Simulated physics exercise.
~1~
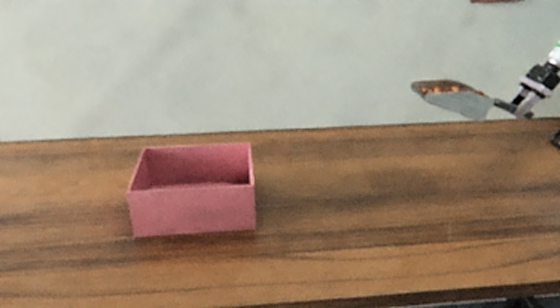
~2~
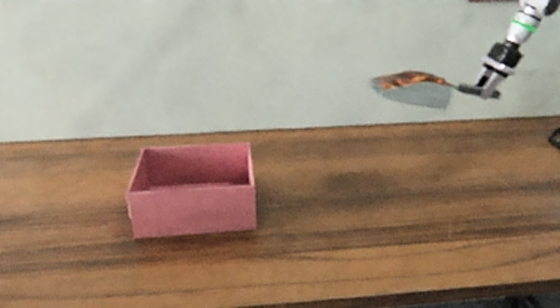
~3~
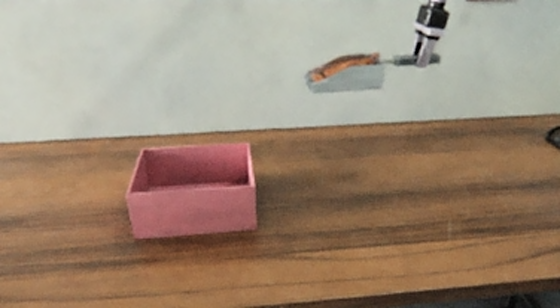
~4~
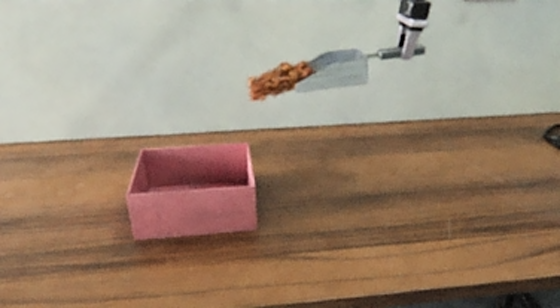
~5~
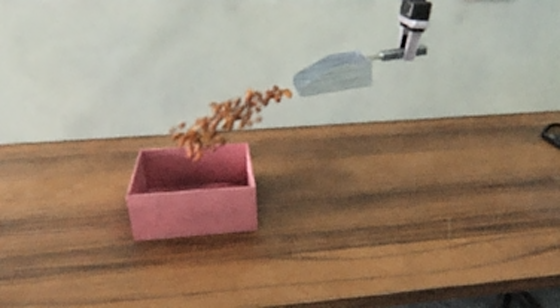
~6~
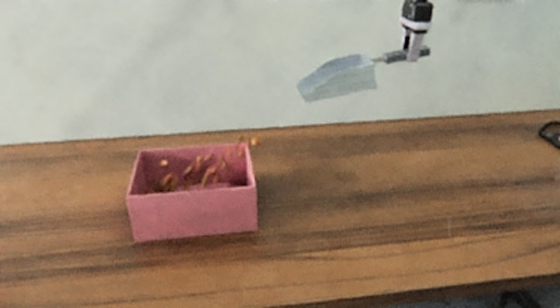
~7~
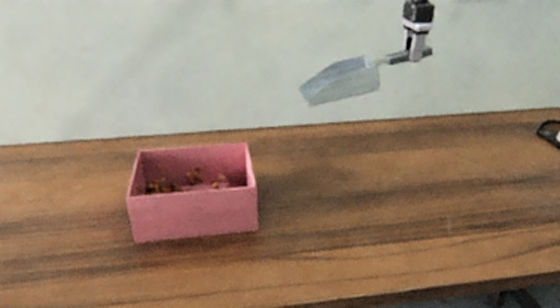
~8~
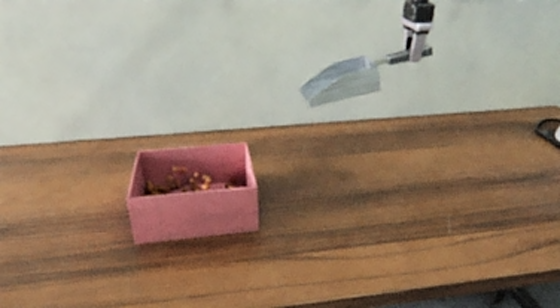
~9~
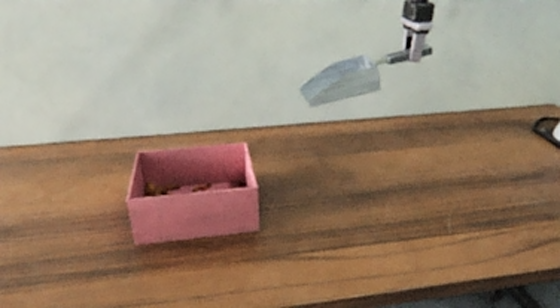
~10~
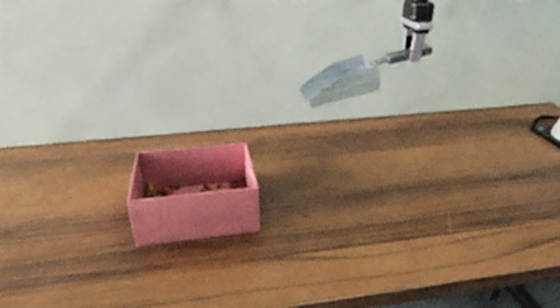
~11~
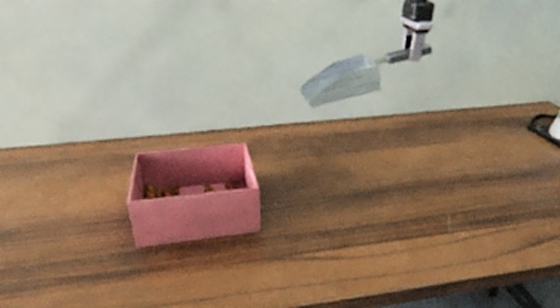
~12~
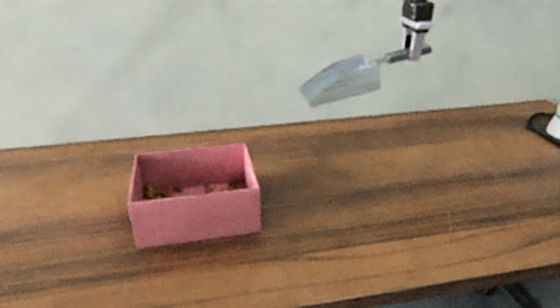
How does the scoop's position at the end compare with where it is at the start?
The scoop starts near the right edge of the view and ends farther left and slightly higher, above and to the right of the pink box.
